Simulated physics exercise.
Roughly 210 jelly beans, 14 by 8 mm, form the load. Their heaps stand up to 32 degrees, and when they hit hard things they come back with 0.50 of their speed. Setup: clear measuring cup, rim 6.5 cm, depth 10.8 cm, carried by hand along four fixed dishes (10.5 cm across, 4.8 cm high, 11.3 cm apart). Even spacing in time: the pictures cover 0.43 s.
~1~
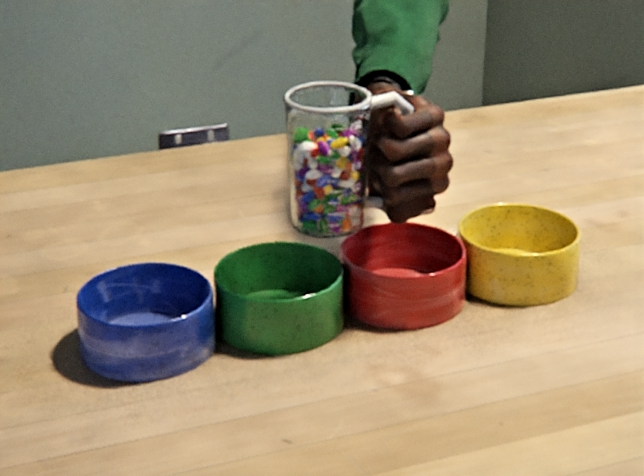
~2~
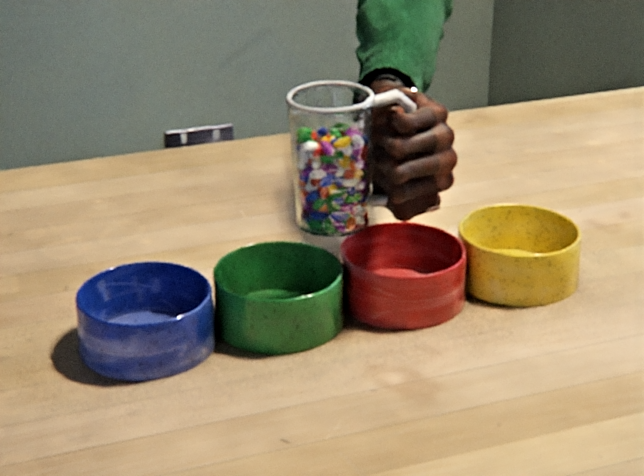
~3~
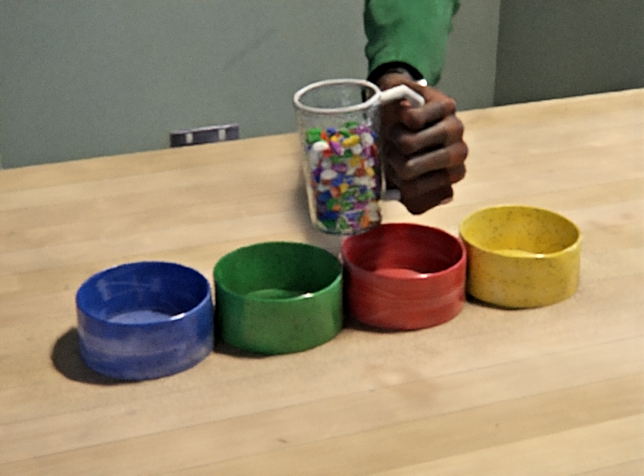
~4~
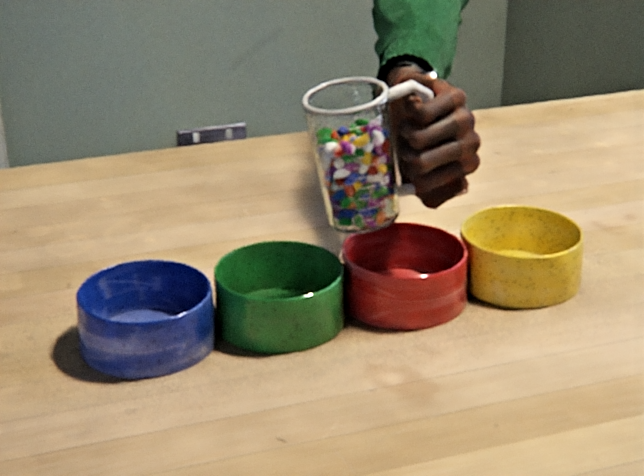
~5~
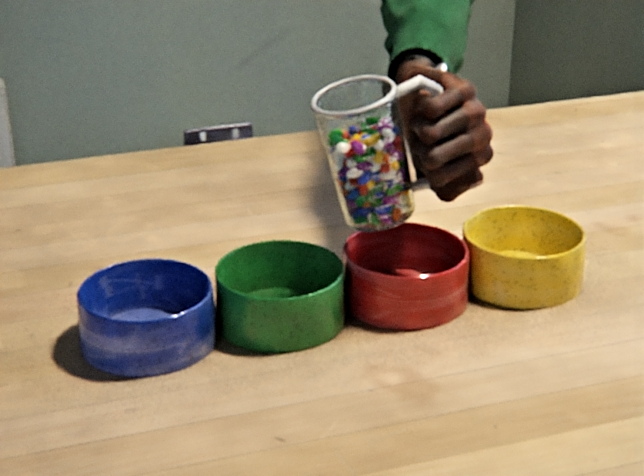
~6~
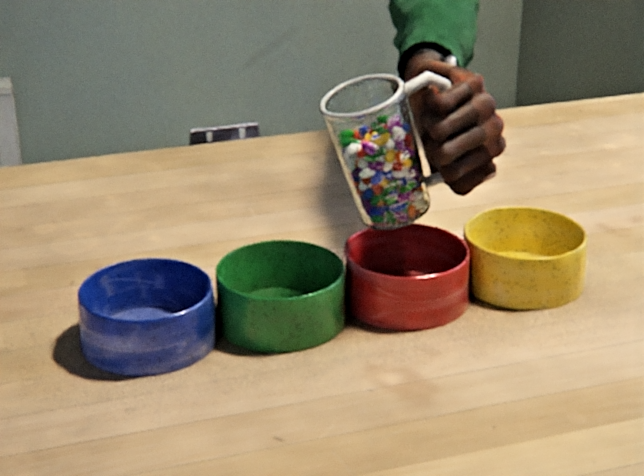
On a light wooden tabletop, a hand in a green sleeve holds a clear cup of colourful jelly beans upright behind a row of blue, green, red and yellow dishes. The hand moves the cup a short way right, gradually tilting it leftward until it leans moderately behind the red dish.
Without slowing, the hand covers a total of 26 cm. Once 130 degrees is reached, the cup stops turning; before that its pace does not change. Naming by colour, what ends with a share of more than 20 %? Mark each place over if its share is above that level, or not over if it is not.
Red: Not over, blue: Not over, green: Not over, yellow: Over, counter: Not over.
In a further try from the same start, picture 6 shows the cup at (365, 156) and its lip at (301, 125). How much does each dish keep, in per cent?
Per cent kept: Red 100, blue 0, green 0, yellow 0.
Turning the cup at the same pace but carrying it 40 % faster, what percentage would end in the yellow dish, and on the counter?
In that case: Yellow 100, and counter 0.
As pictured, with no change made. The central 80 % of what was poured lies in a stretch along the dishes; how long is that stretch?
Roughly 6 centimetres.
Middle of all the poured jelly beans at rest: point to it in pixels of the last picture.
Approximately (528, 259) in the last picture.
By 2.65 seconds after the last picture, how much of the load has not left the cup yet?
Roughly 0 per cent.
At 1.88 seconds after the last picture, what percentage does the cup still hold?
Near 95 per cent of the load.
Then, 1.13 s after the last picture, tilt 69 degrees; cup holds 100 %.
Then, 1.88 s after the last picture, tilt 104 degrees; cup holds 95 %, yellow 5 %.
Then, 2.65 s after the last picture, tilt 130 degrees; cup holds 0 %, yellow 100 %.
In the end, red 0 %, blue 0 %, green 0 %, yellow 100 %, counter 0 %.
